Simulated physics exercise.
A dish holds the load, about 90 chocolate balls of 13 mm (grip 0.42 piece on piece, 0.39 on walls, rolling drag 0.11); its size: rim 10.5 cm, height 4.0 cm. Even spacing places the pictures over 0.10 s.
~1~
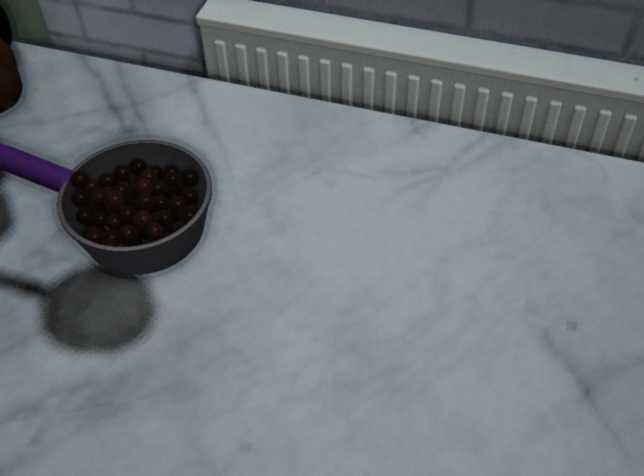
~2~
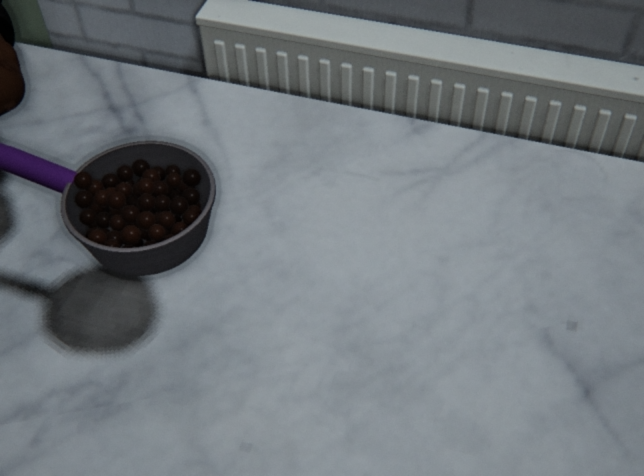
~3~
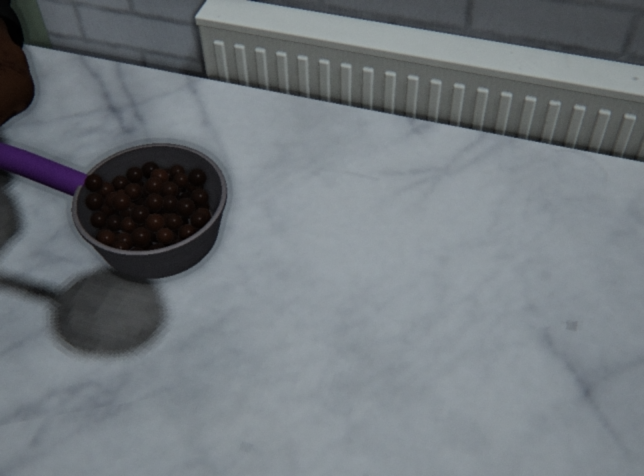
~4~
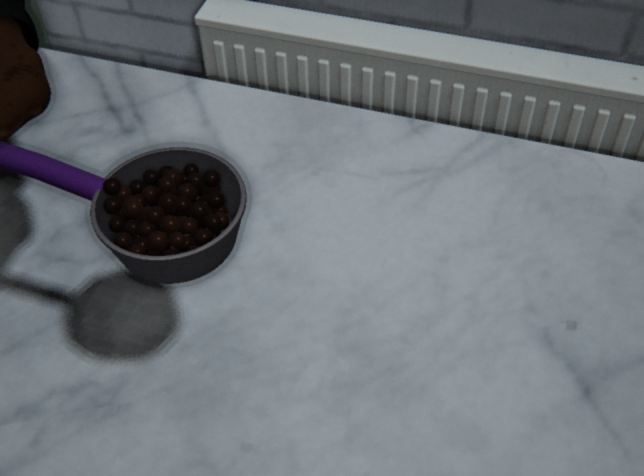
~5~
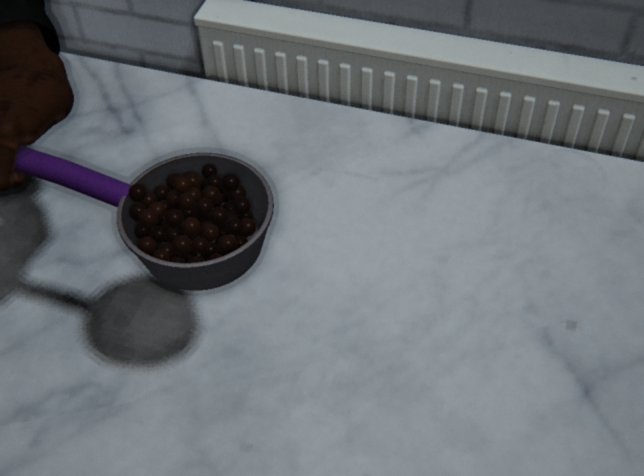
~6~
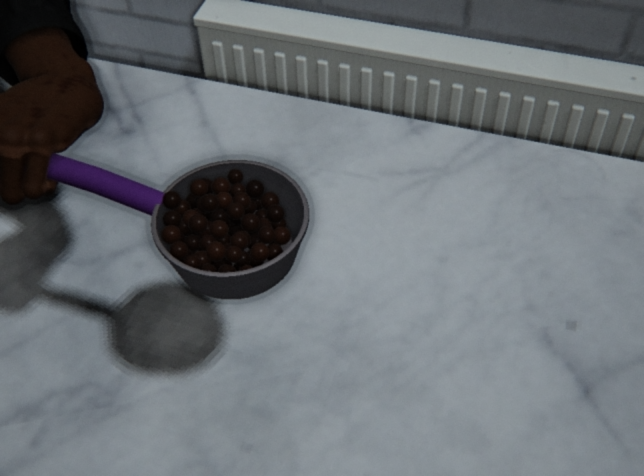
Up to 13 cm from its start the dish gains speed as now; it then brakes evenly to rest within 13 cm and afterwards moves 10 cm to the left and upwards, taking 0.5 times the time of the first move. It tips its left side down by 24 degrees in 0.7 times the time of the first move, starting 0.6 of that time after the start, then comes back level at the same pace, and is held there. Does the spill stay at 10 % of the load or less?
The share lost is bigger than a tenth.
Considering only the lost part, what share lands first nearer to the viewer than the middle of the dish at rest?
Roughly 50 per cent of the spill.
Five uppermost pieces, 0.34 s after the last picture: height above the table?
I'd put them close to 32 centimetres up.
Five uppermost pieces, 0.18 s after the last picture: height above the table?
Roughly 25 centimetres.
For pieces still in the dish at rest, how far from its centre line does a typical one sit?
Distance: Around 3.5 cm.
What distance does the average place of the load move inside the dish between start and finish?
The distance is some 1.0 cm from start to finish.
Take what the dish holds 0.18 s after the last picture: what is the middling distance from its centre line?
Around 3.0 cm.
Then, 0.18 s after the last picture, tilt 20 degrees; dish 100 %; middle of all pieces near (490, 286).
Then, 0.34 s after the last picture, tilt 14 degrees; dish 95 %, in the air 5 %; middle of all pieces near (352, 187).
Then, 0.48 s after the last picture, tilt 0 degrees; dish 70 %, in the air 25 %; middle of all pieces near (321, 200).
Then, 0.63 s after the last picture, tilt 0 degrees; fallen left of where it stops 15 %, dish 70 %, in the air 10 %; middle of all pieces near (342, 220).
In the end, fallen left of where it stops 25 %, dish 70 %.
